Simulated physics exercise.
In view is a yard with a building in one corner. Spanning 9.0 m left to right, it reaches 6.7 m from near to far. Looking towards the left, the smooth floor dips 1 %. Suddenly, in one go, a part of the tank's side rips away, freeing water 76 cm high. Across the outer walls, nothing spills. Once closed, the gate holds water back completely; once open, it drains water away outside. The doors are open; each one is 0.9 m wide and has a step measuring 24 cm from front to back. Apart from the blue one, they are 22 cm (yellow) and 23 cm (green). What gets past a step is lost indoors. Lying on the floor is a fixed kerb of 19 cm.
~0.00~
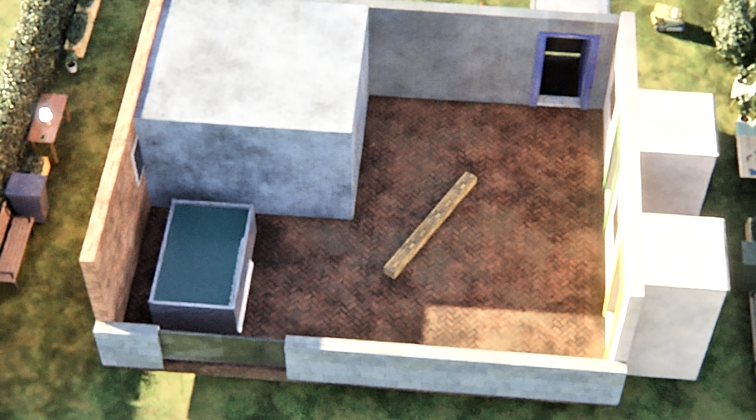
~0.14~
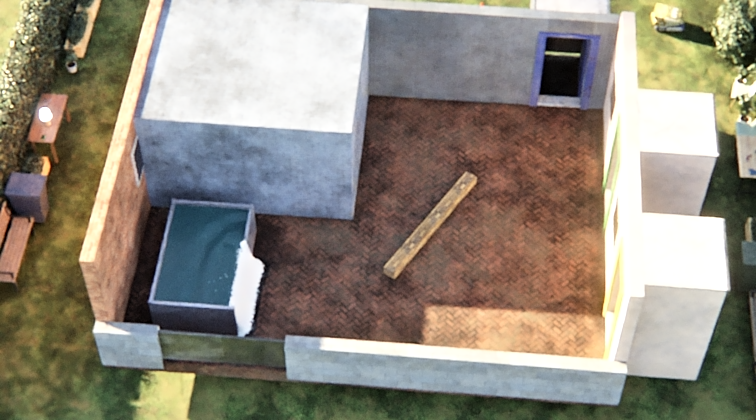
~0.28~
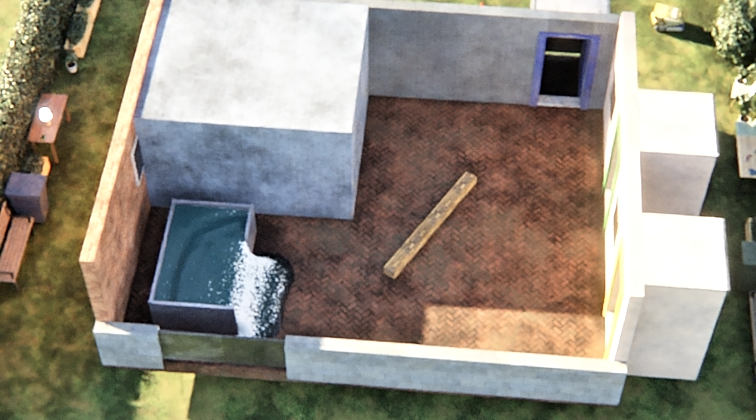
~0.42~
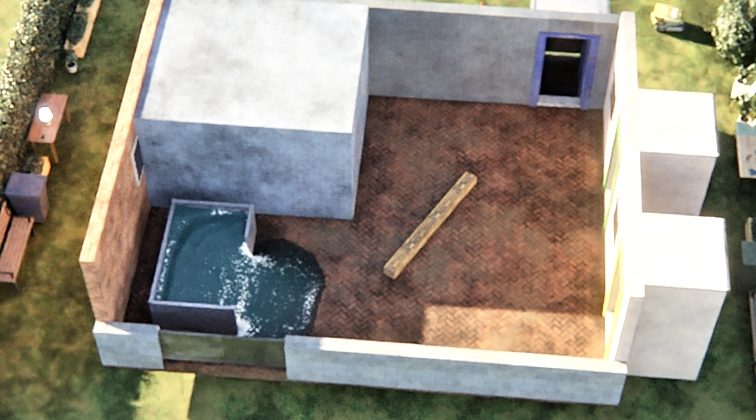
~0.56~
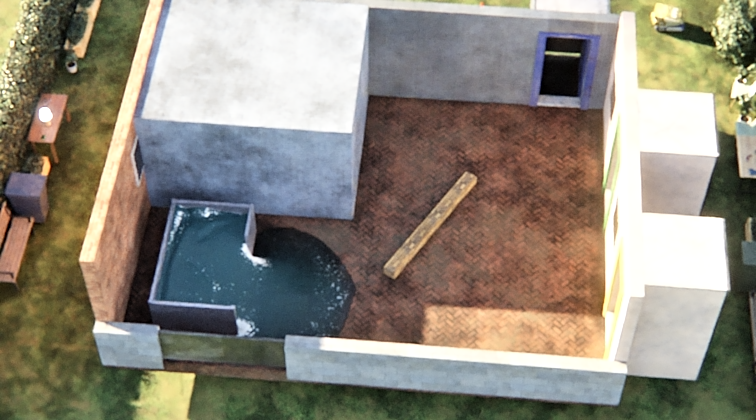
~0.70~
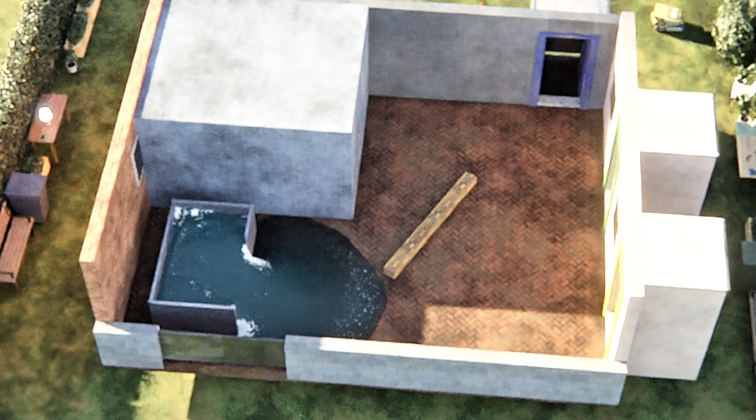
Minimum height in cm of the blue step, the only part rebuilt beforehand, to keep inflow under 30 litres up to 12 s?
10.5 cm.
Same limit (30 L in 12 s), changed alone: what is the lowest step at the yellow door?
For the yellow door, about 26 cm.
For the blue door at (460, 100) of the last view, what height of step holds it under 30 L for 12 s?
Minimum: Close to 7.5 cm.
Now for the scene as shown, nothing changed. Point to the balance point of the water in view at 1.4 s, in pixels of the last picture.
The water is centred near (270, 295).
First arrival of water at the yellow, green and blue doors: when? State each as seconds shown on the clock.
It gets to yellow at 2.0 s, to green at 3.2 s, and to blue at 4.0 s.
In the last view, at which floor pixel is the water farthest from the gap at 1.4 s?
Close to pixel (519, 335).
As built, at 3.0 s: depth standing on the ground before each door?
Lab note, cm: Yellow 35; green 1; blue 0.
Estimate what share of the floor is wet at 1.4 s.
About 35 per cent.
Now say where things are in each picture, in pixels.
Still water, 76 cm deep, in the tank at (203, 255); the blue door at (564, 74) is dry, in the first picture.
The gap is at (240, 287), the front 0.4 m out at (264, 272); the back of the tank holds 76 cm, in the second picture.
The front is at (287, 284), 0.8 m from the gap at (241, 289); 1.4 m2 of floor is wet, 74 cm left at the back, in the third picture.
Water pours out at (241, 290) and has run 1.4 m, to (317, 297); about 10 cm deep outside, 67 cm at the back, in the fourth picture.
Water pours out at (241, 290) and has run 2.0 m, to (349, 299); about 8 cm deep outside, 66 cm at the back, in the fifth picture.
Water pours out at (241, 290) and has run 2.6 m, to (379, 312); about 7 cm deep outside, 62 cm at the back; the blue door at (564, 74), 8.0 m from the gap, is still 5.7 m from the nearest water, in the sixth picture.
After 1.4 s water covers 35 % of the floor, deepest (32 cm) near (250, 316); it has not reached the blue door.
After 3.0 s water covers 60 % of the floor, deepest (35 cm) near (588, 340); it has not reached the blue door.
After 12.0 s water covers 95 % of the floor, deepest (13 cm) near (361, 202); 7 cm at the blue door, 82 litres in over its 7 cm step.
At the blue door as built, the water arrived by 4.0 s and peaked near 17 cm at 5.6 s.
With a step of 8.5 cm, 54 litres would have come in within the 12 s; with 11.5 cm, 21 litres. So under 30 litres takes about 10.5 cm.
